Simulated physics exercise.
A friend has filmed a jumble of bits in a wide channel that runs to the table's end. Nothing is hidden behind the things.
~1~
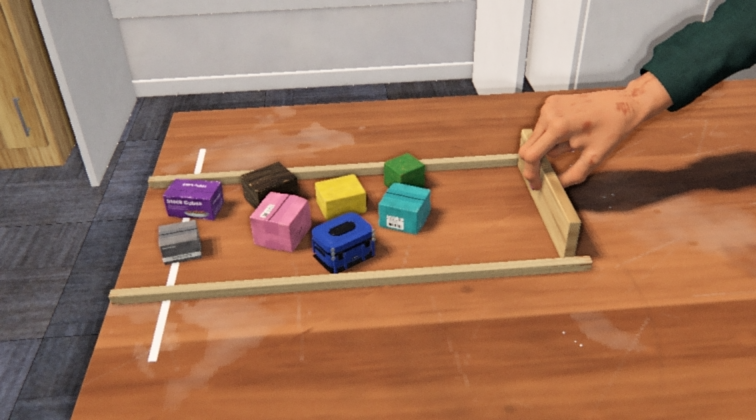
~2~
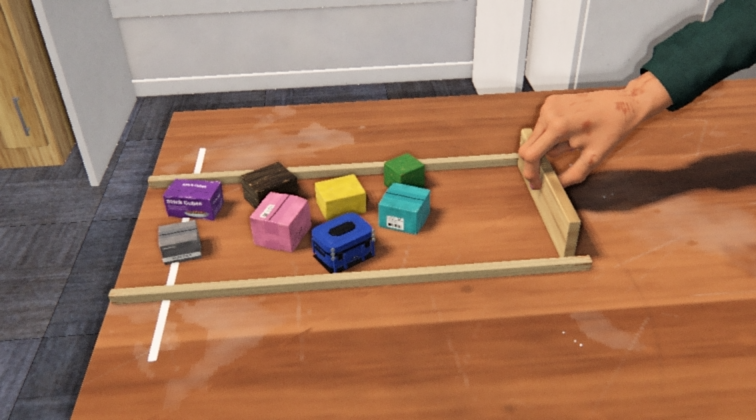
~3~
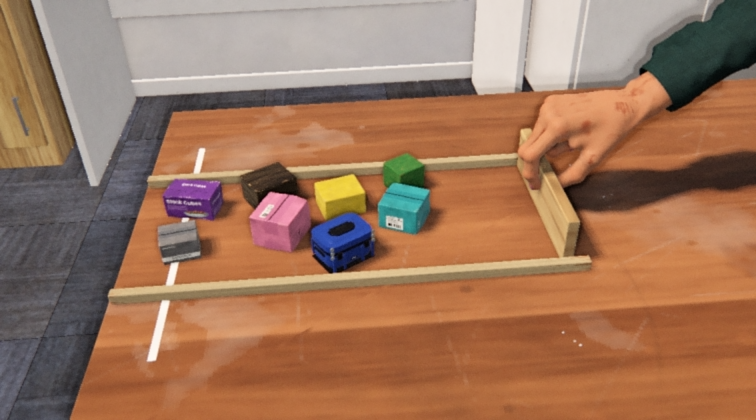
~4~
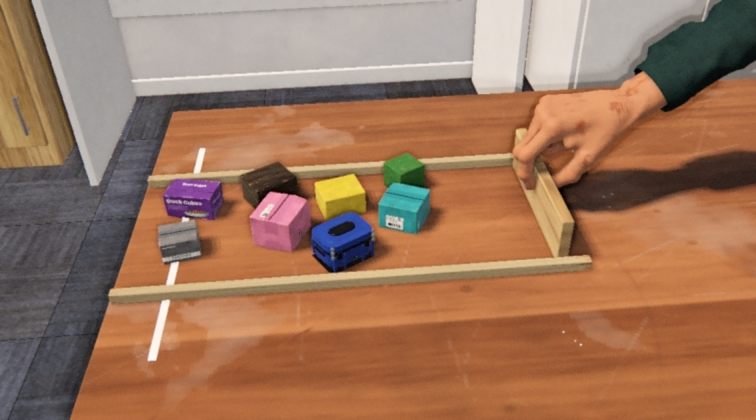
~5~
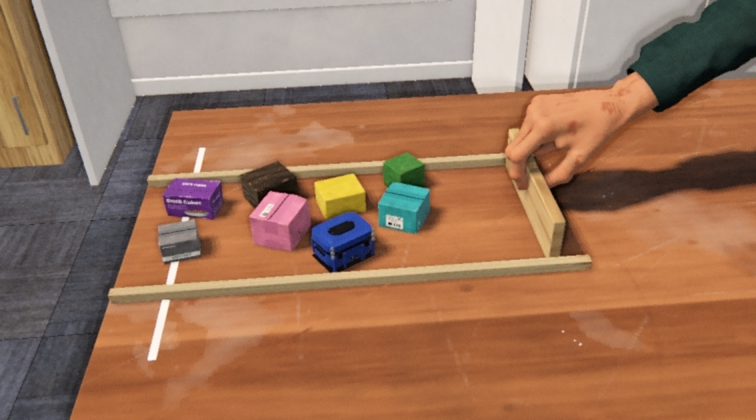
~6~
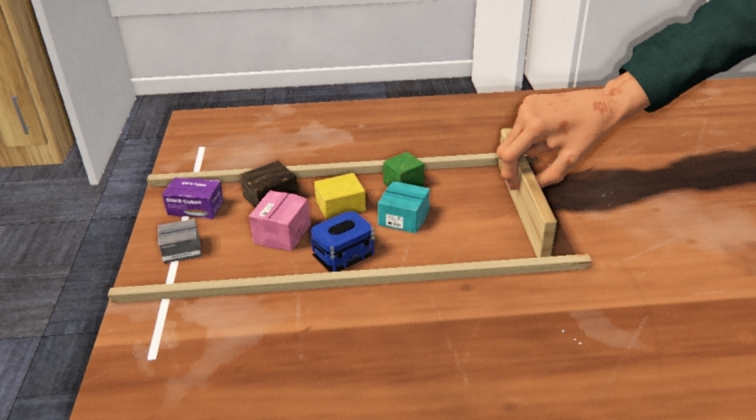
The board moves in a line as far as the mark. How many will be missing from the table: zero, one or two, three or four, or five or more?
In the end the number that fall off is three or four.
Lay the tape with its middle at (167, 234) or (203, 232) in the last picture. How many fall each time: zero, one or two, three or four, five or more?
In that order: Three to four; just one or two.
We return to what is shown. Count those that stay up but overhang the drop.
0 of them.
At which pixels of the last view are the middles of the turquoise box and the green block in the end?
The turquoise box at (156, 234), the green block at (174, 184).
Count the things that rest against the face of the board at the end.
That makes 4.
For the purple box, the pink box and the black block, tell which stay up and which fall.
The purple box comes down, the pink box is lost, the black block comes down.
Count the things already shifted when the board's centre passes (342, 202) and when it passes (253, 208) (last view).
6 and 8.
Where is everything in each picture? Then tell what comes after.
The first picture shows grey box (180, 242); purple box (195, 199); black block (270, 188); board (546, 191); tape (183, 234).
The second picture shows purple box (195, 199); pink box (281, 222).
The third picture shows black block (270, 188); blue case (342, 242).
The fourth picture shows grey box (180, 242); turquoise box (405, 208).
The fifth picture shows purple box (194, 198); green block (404, 174).
The sixth picture shows grey box (180, 241); purple box (194, 198); black block (269, 186); board (524, 190); tape (182, 233).
Early on, none off yet; grey box at rest near (180, 241); purple box at rest near (194, 198); black block at rest near (269, 186).
A while later, none off yet; grey box at rest near (180, 241); purple box at rest near (194, 198); black block travelled a little near (253, 185).
Further along, none off yet; grey box travelled about its own width near (133, 243); purple box travelled about its own width near (143, 204); black block travelled well along near (193, 183).
Finally, the number that fall off is three or four; lost, pink box, black block, purple box and grey box.
